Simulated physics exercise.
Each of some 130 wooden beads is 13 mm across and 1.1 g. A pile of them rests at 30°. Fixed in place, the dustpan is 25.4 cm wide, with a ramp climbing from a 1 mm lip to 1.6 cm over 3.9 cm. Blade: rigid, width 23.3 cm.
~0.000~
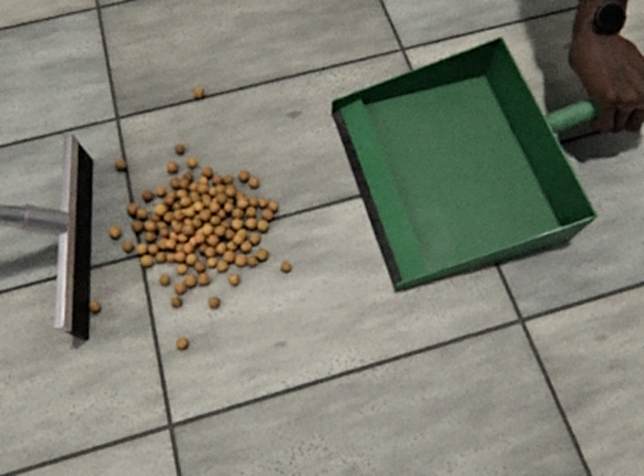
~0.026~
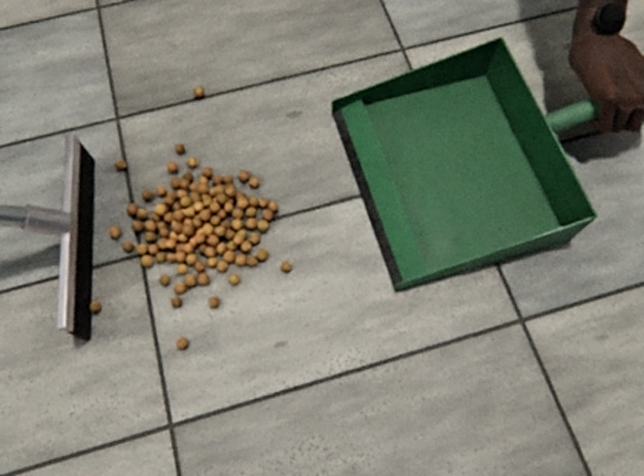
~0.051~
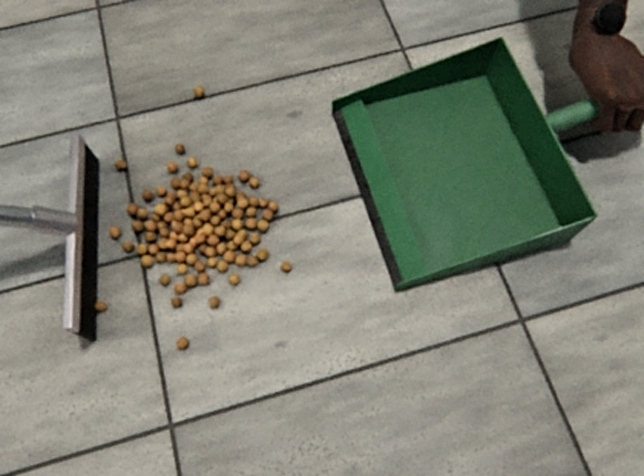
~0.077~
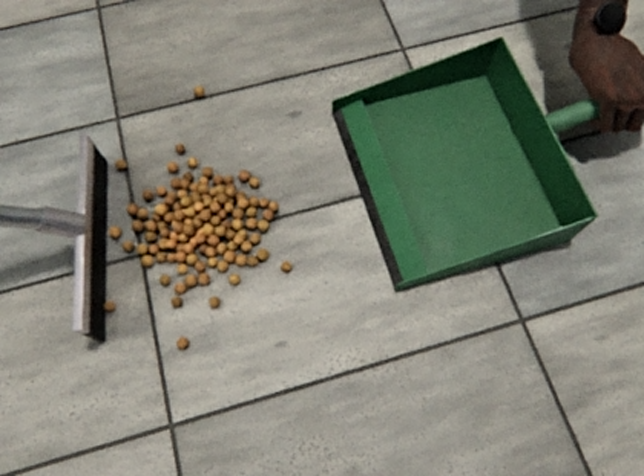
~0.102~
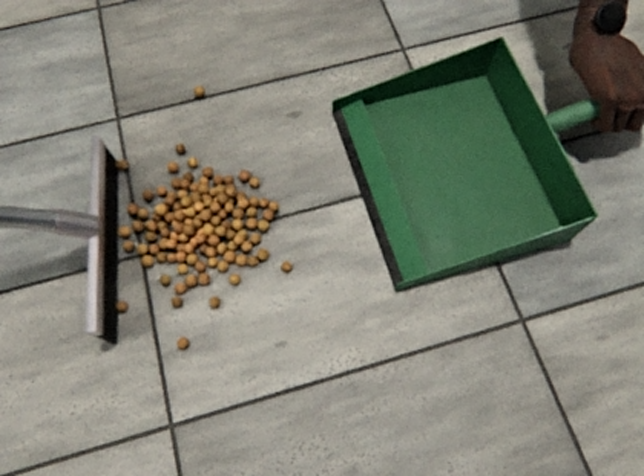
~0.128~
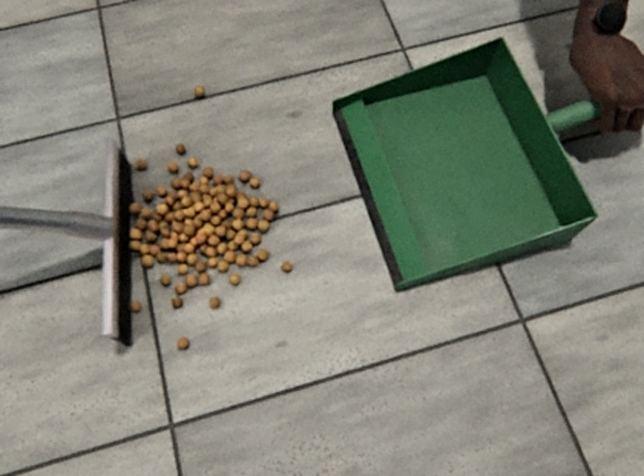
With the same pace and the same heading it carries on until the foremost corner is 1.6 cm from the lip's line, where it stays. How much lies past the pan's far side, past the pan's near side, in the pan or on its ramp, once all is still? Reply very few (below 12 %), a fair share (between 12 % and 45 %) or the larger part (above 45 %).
Past the pan's far side - very few; past the pan's near side - a fair share; in the pan or on its ramp - a fair share.
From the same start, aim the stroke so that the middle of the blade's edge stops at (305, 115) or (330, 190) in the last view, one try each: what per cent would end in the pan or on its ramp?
The two tries give about 15 and 45 percent.
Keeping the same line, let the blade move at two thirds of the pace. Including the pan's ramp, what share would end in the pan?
I'd guess it lands at about 30 per cent.
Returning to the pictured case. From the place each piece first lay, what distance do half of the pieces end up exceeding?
Around 22 centimetres.
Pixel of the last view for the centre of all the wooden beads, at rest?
Approximately (378, 229) in the last picture.
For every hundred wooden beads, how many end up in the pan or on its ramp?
That works out at about 30 percent.
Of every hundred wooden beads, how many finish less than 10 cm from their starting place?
5 %.
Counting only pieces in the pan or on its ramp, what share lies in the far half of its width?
Estimate: Close to 10 %.
After 0.35 s, middle of the blade 16 cm from the lip; 0 % over the lip, far side 0 %, near side 0 %.
After 0.50 s, middle of the blade 8 cm from the lip; 0 % over the lip, far side 5 %, near side 10 %.
Then, at 0.78 s, middle of the blade 3 cm from the lip; 35 % over the lip, far side 5 %, near side 20 %.
At rest (1.6 s), far side 5 %, near side 20 %, pan 30 %, in front of the lip or behind the blade 45 %.
